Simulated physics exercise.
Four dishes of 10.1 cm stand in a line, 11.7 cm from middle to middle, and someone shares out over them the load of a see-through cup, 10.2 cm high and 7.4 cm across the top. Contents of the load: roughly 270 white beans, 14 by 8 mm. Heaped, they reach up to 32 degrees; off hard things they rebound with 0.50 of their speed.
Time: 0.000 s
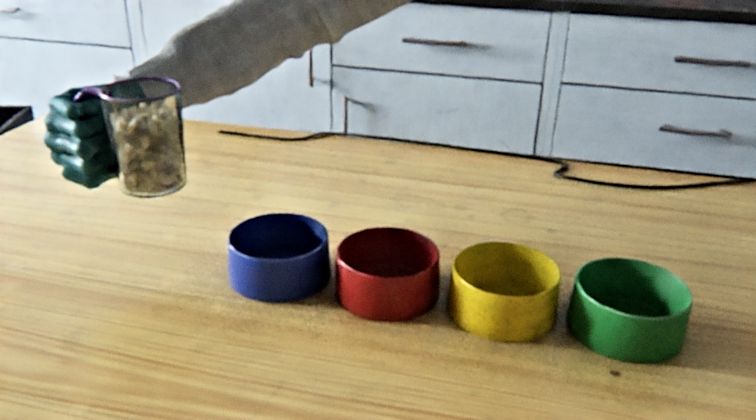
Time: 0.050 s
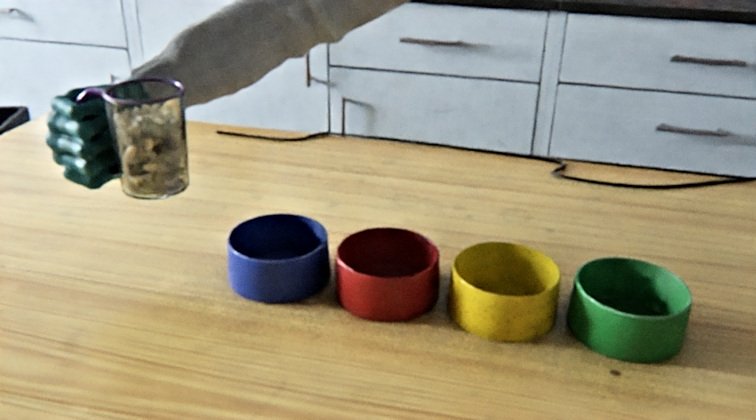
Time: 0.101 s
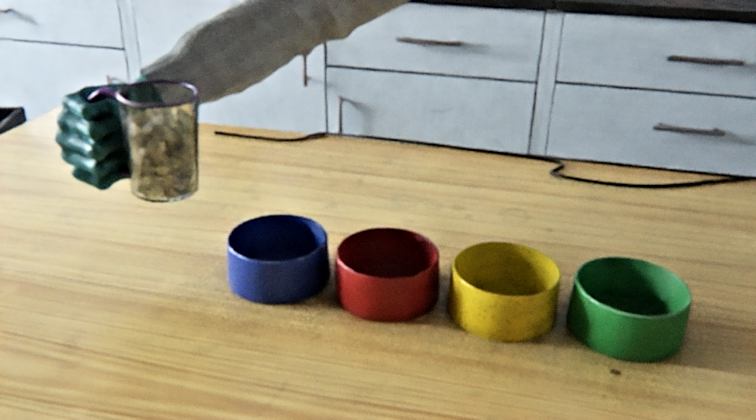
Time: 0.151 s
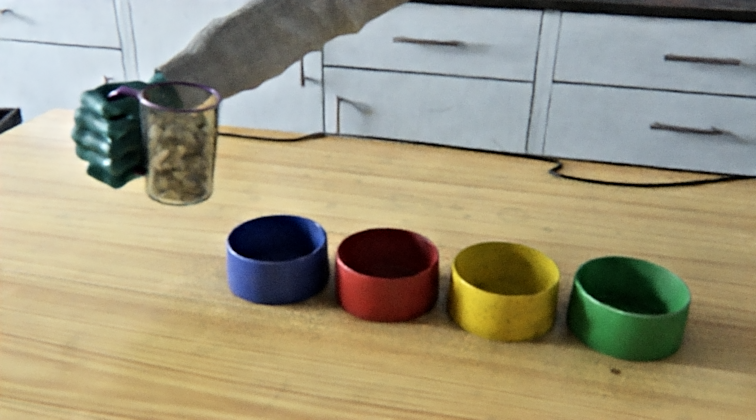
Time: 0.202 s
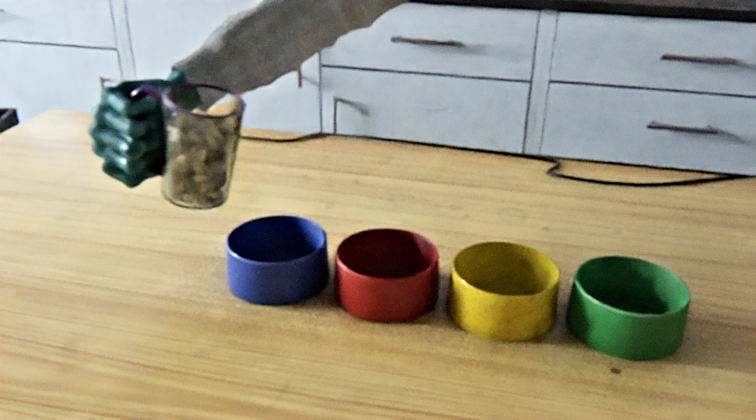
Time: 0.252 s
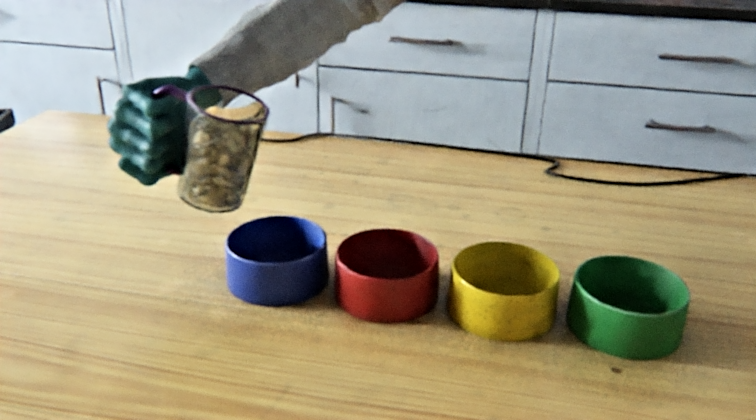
The video shows a green-gloved hand holding a clear cup of pale beans above a wooden table, moving it slowly right while gradually tilting it rightward, near a row of blue, red, yellow and green dishes.
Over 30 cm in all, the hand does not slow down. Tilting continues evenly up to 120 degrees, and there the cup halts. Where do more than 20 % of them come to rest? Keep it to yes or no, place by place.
Place by place: Red no, blue no, green no, yellow yes, counter no.
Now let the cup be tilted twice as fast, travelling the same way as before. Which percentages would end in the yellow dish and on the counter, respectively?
Yellow 100, counter 0.
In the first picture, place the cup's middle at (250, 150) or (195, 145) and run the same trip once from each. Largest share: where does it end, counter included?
First try: Green; second try: Yellow.
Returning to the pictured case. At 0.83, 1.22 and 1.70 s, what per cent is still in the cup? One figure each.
Around 100 per cent at the first moment, 100 at the second and 20 at the third.
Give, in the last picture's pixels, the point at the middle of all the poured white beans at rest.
Somewhere near (503, 288) in the last picture.
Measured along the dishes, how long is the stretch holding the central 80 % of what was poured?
I'd estimate close to 6 cm.
After 0.83 s, tilt 65 degrees; cup holds 100 %.
Then, at 1.22 s, tilt 98 degrees; cup holds 100 %.
After 1.70 s, tilt 120 degrees; cup holds 20 %, yellow 80 %.
In the end, at 2.4 s, red 0 %, blue 0 %, green 0 %, yellow 100 %, counter 0 %.
